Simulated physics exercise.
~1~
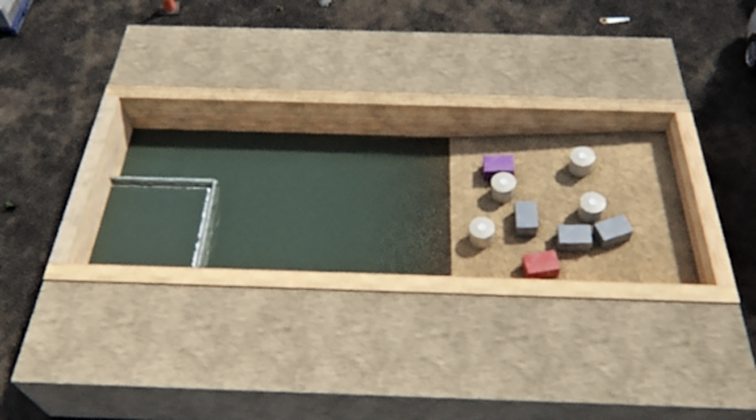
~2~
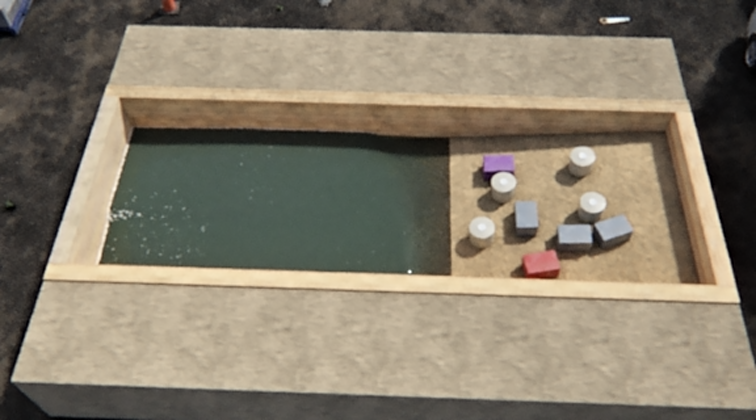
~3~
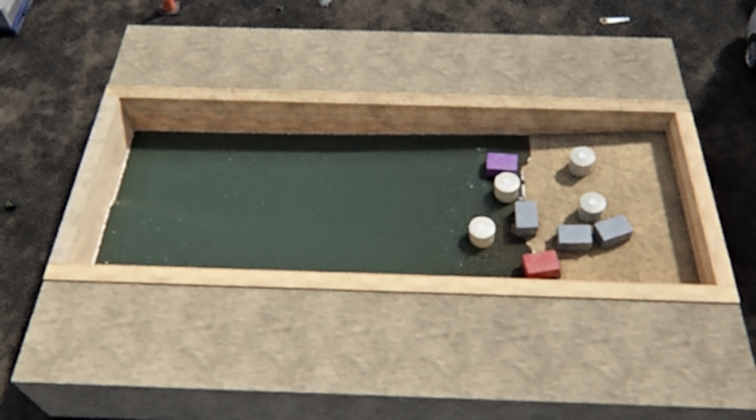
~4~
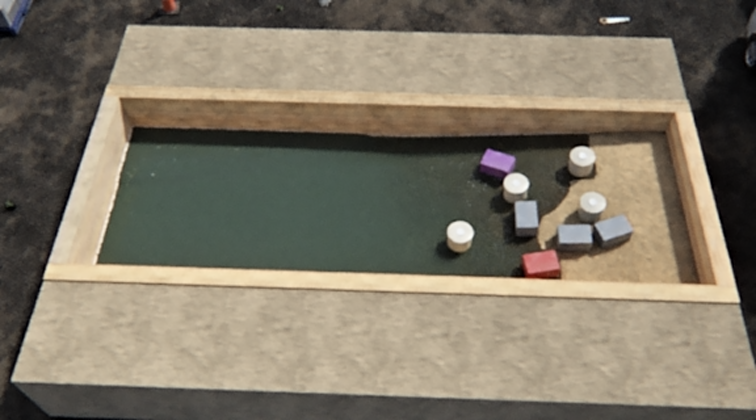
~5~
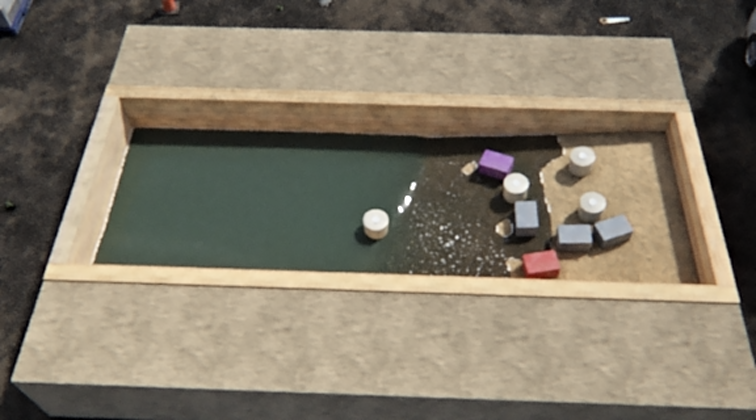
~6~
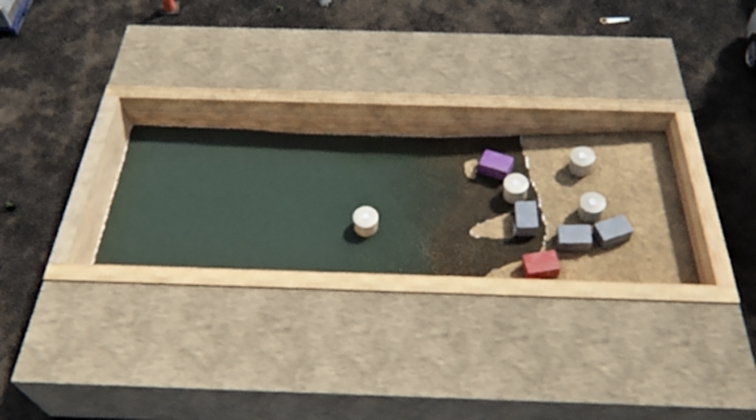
We see a timber-walled beach from above as a pale frame at the left disappears and water surges right among crates and white tubs, then draws back, carrying one tub left; it ends afloat while the red and purple crates rest aground near where they began.
